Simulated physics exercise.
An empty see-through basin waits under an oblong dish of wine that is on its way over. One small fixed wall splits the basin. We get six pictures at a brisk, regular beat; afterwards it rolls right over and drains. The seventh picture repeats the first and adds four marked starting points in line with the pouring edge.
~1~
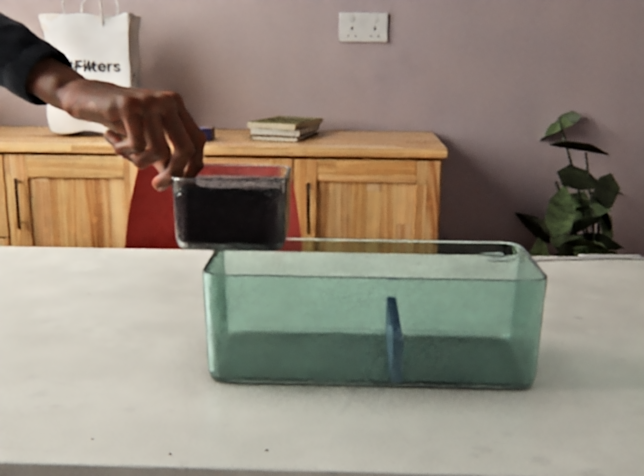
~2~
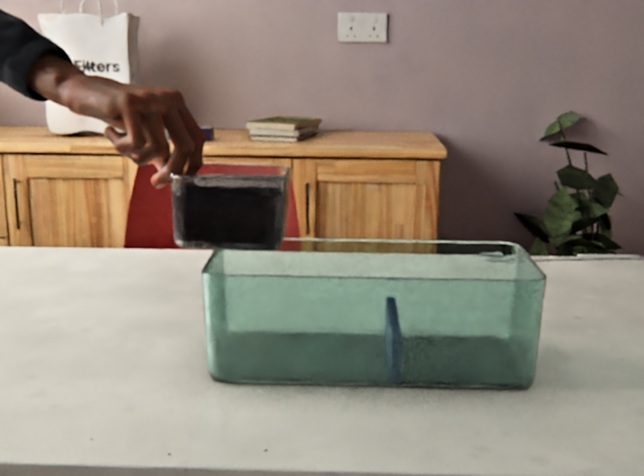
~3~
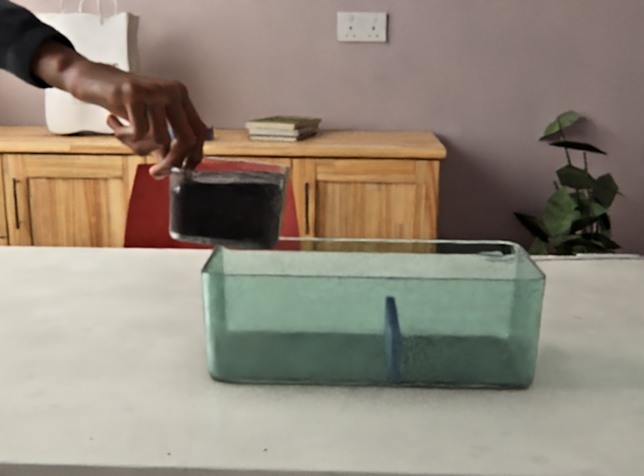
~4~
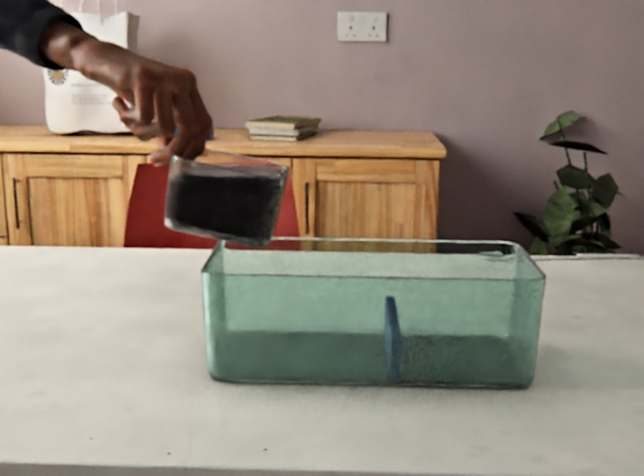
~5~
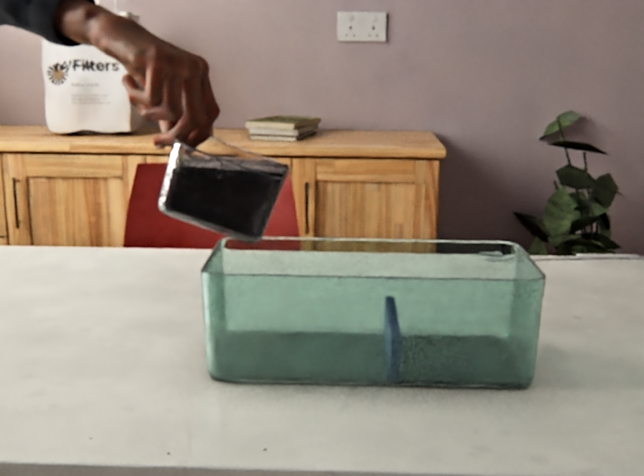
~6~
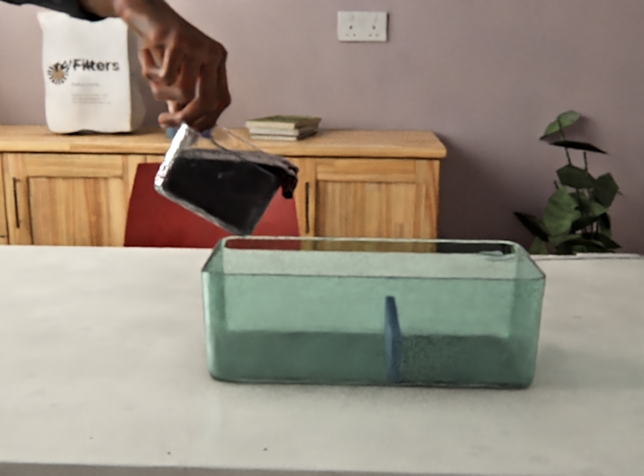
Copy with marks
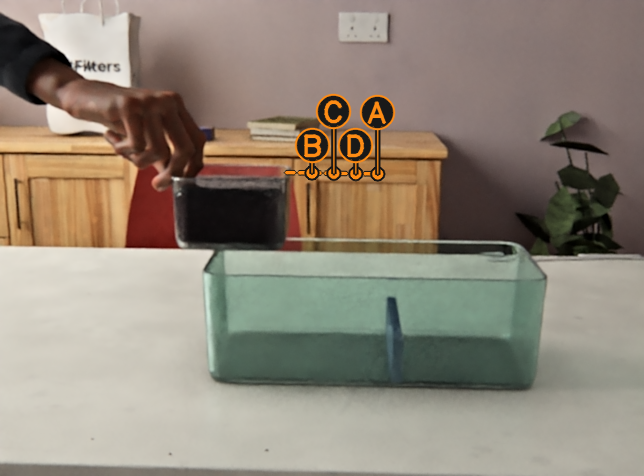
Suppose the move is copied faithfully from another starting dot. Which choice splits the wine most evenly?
Take B.
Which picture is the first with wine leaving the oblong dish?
In picture 5.
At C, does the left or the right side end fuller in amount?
The right one.
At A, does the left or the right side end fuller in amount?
More ends on the right.
On the marked copy, A at (377, 174); B at (312, 173); C at (333, 173); D at (355, 173).
With A, about 3 % ends left of the wall and 97 % right of it.
With B, about 45 % ends left of the wall and 54 % right of it.
With C, about 11 % ends left of the wall and 88 % right of it.
With D, about 4 % ends left of the wall and 95 % right of it.
